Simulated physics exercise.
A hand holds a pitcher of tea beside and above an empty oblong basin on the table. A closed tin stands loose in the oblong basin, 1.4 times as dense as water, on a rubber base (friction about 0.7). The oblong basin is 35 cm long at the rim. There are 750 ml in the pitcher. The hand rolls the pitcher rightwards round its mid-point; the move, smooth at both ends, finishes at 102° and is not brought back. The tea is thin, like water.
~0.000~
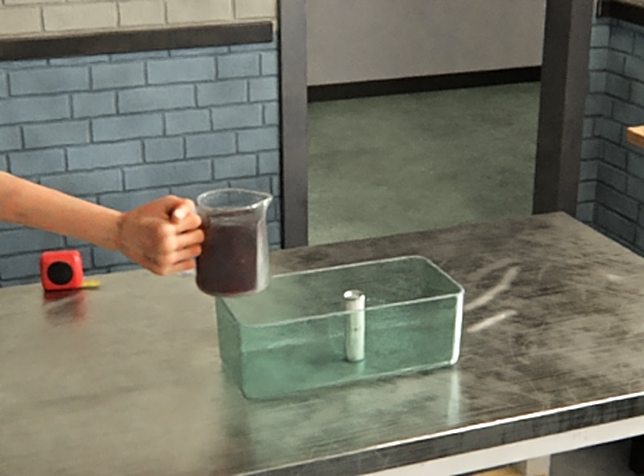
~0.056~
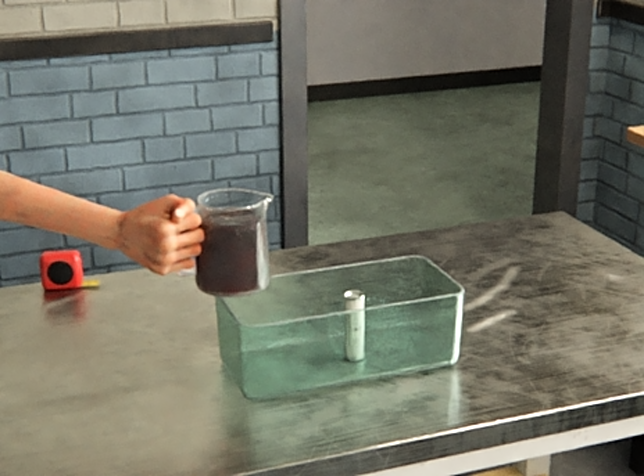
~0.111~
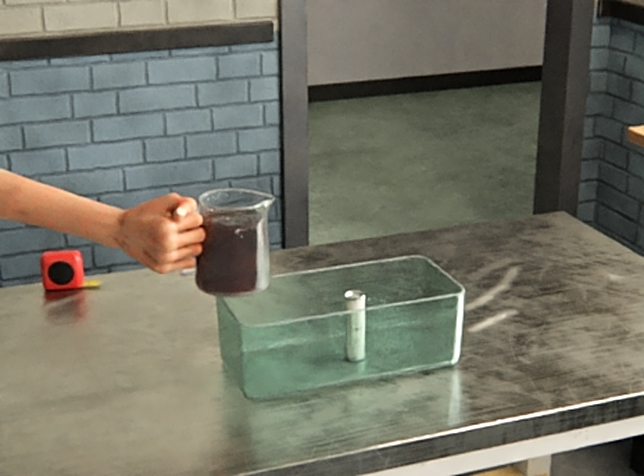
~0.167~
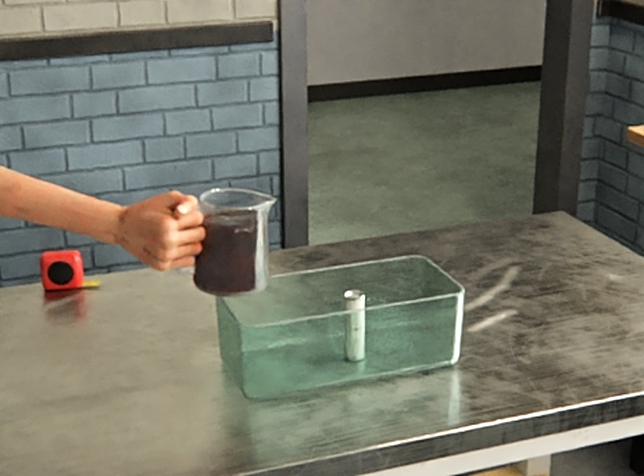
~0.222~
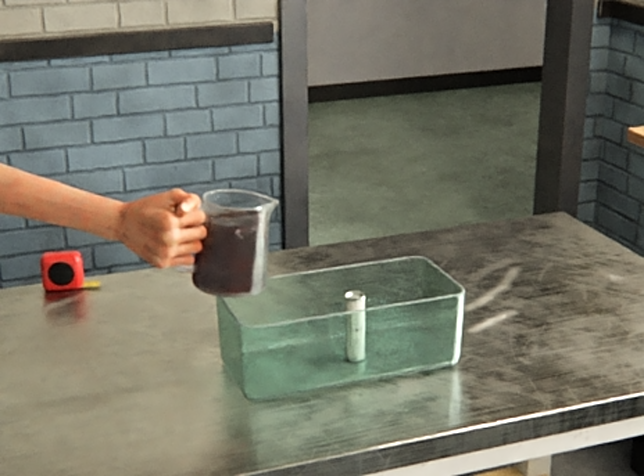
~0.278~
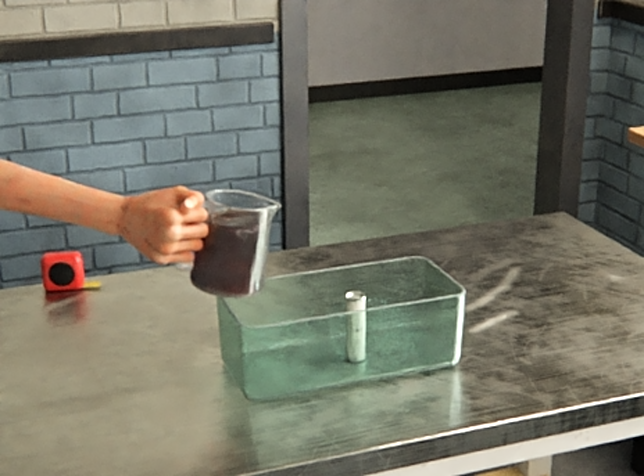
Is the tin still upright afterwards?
It keeps standing.
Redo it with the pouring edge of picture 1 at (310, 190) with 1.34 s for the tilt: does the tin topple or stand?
Then it topples.
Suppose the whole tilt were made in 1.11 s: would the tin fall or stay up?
Then it stays up.
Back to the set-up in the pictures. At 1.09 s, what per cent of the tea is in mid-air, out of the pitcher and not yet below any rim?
About 14 per cent.
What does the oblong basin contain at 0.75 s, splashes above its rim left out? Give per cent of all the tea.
Some 2 per cent.
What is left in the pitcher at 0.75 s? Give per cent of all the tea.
Near 92 in a hundred.
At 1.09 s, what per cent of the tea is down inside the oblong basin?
Near 38 in a hundred.
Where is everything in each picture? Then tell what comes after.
In the first picture, tilt 0°; pouring edge (272, 196); surface from (199, 221) to (260, 213); the oblong basin's rim runs from (227, 307) to (444, 274); the tin's top is at (354, 298).
In the second picture, tilt 0°; pouring edge (273, 196); surface from (199, 220) to (260, 213).
In the third picture, tilt 2°; pouring edge (274, 197); surface from (200, 221) to (262, 213).
In the fourth picture, tilt 4°; pouring edge (275, 198); surface from (200, 221) to (262, 213).
In the fifth picture, tilt 7°; pouring edge (278, 201); surface from (201, 223) to (264, 213).
In the sixth picture, tilt 10°; pouring edge (280, 204); surface from (202, 226) to (267, 214).
After 0.75 s the tilt is 60° and 92 per cent is still to pour; the tin stands where it began.
After 1.09 s the tilt is 93° and 47 per cent is still to pour; the tin stands where it began.
After 1.45 s the tilt is 102° and 10 per cent is still to pour; the tin stands where it began.
After 1.84 s the tilt is 102° and 1 per cent is still to pour; the tin stands where it began.
In the end the tin stands where it began.
